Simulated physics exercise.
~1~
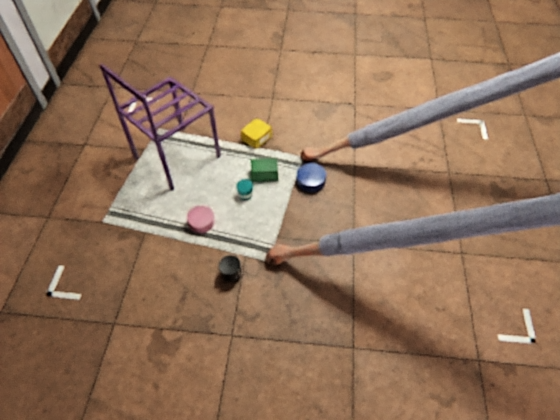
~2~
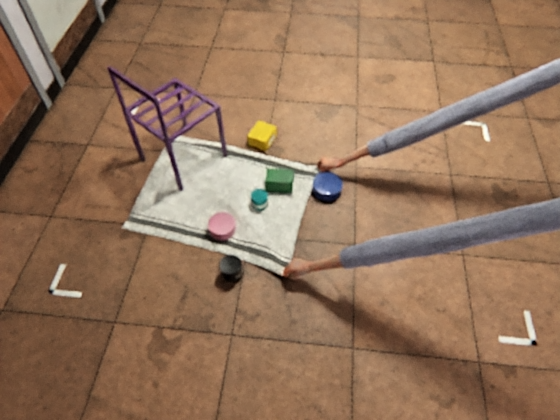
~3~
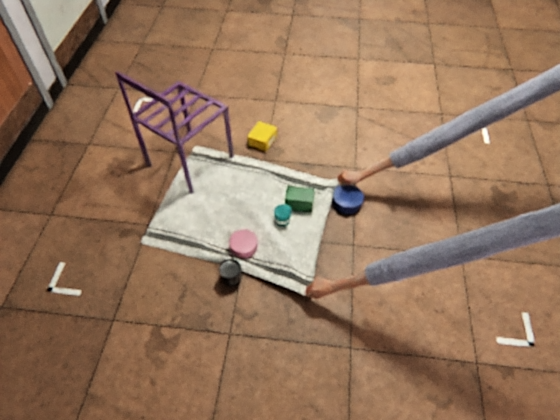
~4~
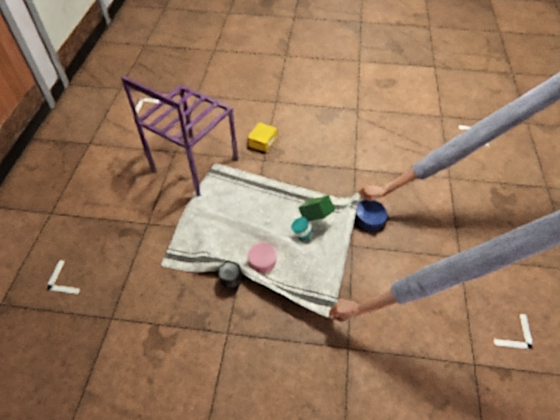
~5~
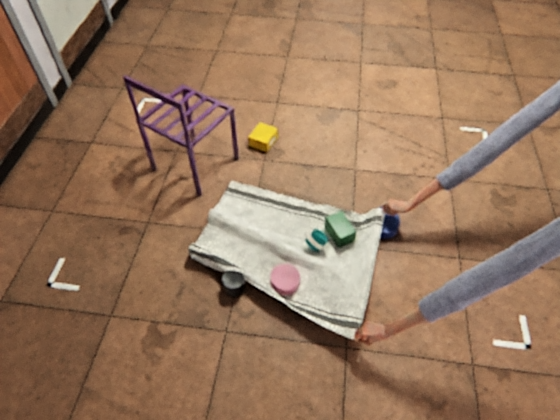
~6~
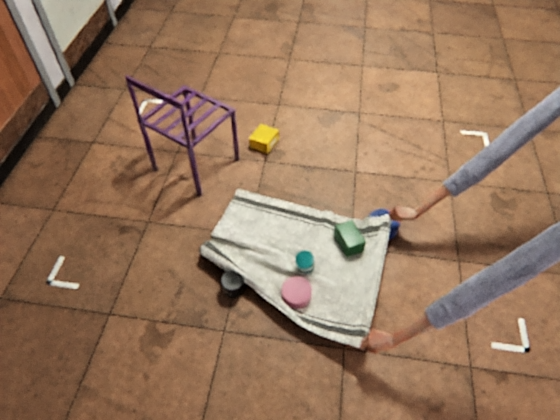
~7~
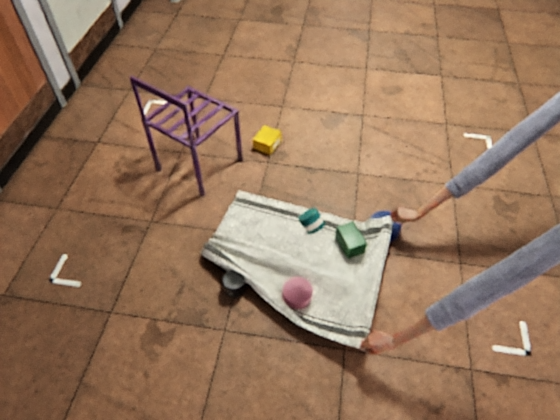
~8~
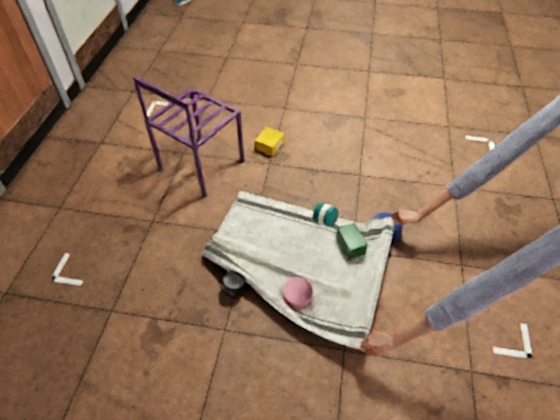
Two hands dragging a pale mat across a tiled floor, its items riding along and a teal pot tipping and rolling to the edge.
